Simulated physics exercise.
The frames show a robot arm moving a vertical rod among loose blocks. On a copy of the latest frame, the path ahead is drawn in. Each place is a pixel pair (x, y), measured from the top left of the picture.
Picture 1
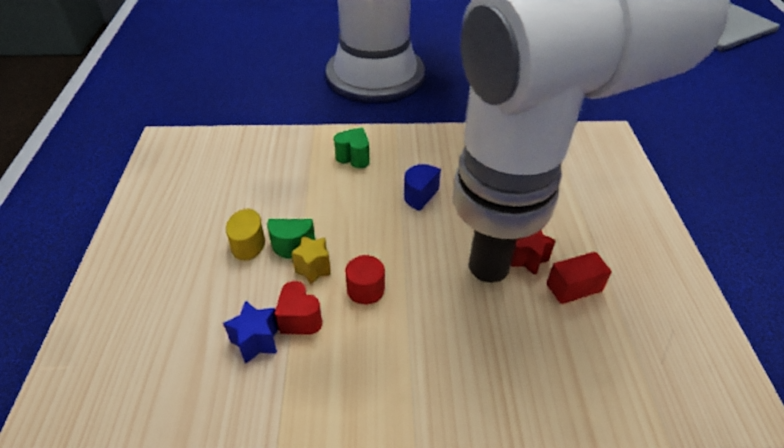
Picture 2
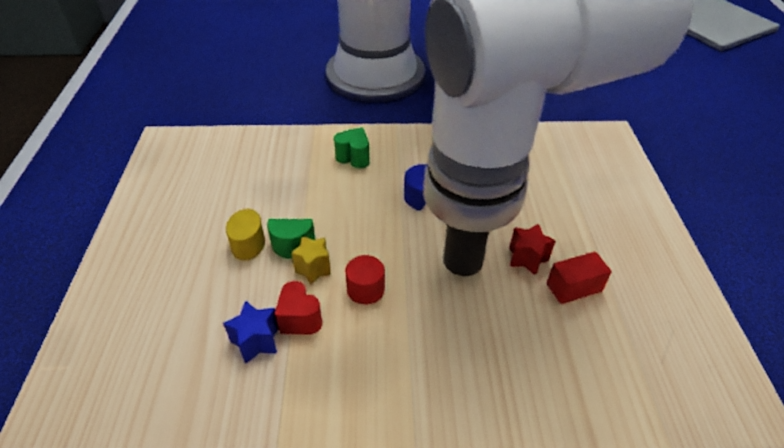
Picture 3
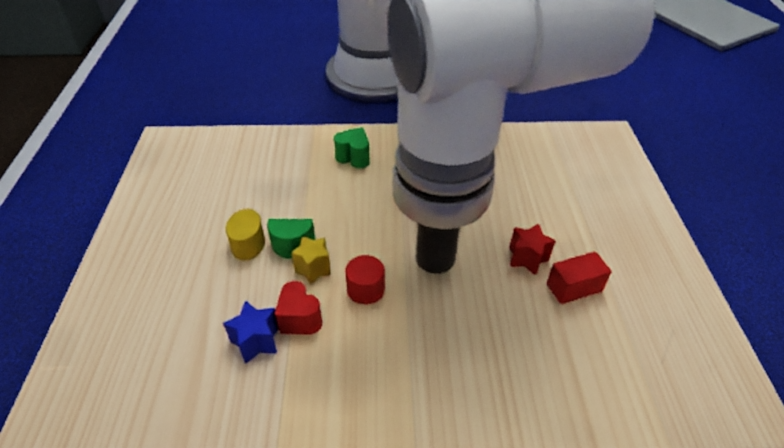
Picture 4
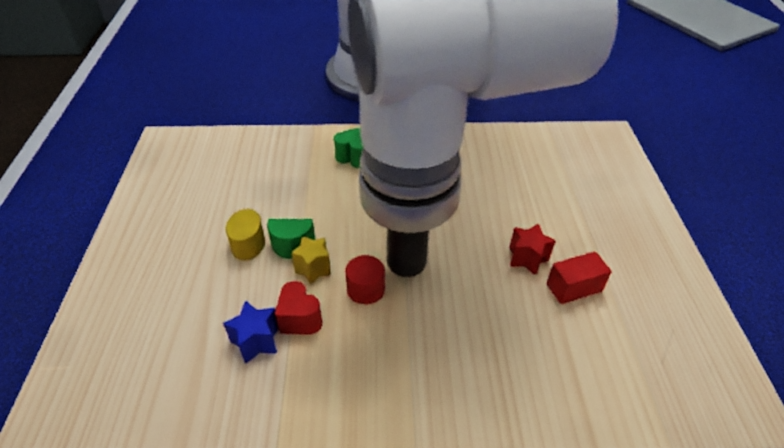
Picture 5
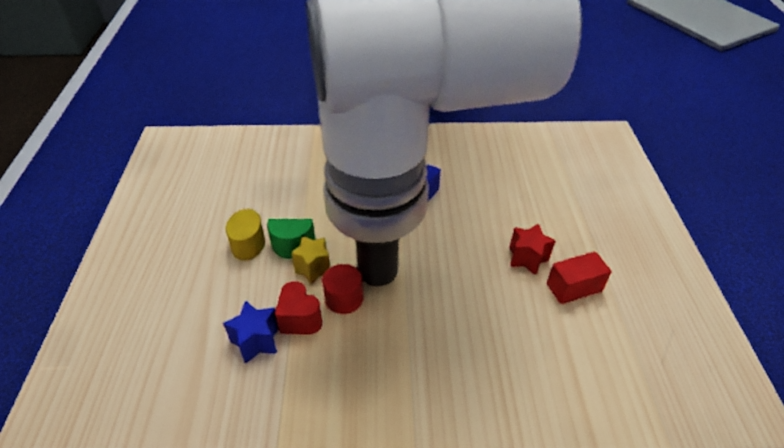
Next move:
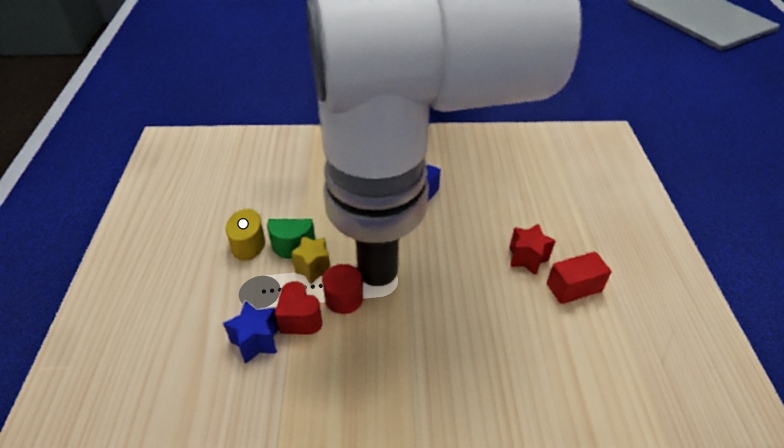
A robot arm moves its black rod left across the board and nudges the red cylinder leftward.
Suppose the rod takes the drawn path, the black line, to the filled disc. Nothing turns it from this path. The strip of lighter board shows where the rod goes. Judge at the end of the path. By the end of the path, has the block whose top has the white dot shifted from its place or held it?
That one stays where it is.
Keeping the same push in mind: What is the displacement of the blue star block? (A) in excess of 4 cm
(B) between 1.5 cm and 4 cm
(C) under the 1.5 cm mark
Correct choice: B.
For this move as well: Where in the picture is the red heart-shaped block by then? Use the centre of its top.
Around pixel (264, 339).
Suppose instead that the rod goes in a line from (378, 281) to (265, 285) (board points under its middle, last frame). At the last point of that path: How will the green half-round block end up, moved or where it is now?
It moves.
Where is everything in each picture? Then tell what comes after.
In the first picture, tip of the rod (489, 267), middles of tops, yellow elliptical block (243, 224), blue star block (251, 321), green half-round block (289, 227), red heart-shaped block (296, 300), yellow star block (311, 249), red cylinder (365, 269).
In the second picture, rod (463, 261), nothing pushed.
In the third picture, rod (435, 258), nothing pushed.
In the fourth picture, rod (407, 262), nothing pushed.
In the fifth picture, rod (378, 271), yellow elliptical block (243, 224), blue star block (251, 321), green half-round block (289, 227), red heart-shaped block (296, 300), yellow star block (311, 249), red cylinder (342, 278).
The line goes in a line from (378, 281) to (260, 292); the dot is on the yellow elliptical block.
What follows on the original path. One third of the way, rod (336, 274); blue star block (240, 326); green half-round block (287, 225); red heart-shaped block (280, 313); yellow star block (304, 247); red cylinder (307, 290).
Two thirds of the way, rod (297, 278); blue star block (223, 334), turned 15° anticlockwise; green half-round block (284, 220); red heart-shaped block (265, 331), turned 40° anticlockwise; yellow star block (283, 243), turned 70° clockwise; red cylinder (275, 300).
At the end, rod (257, 282); yellow elliptical block unmoved; blue star block (219, 339); green half-round block (284, 219); red heart-shaped block (264, 339), turned 55° anticlockwise; yellow star block (270, 244), turned 110° clockwise; red cylinder (251, 306).
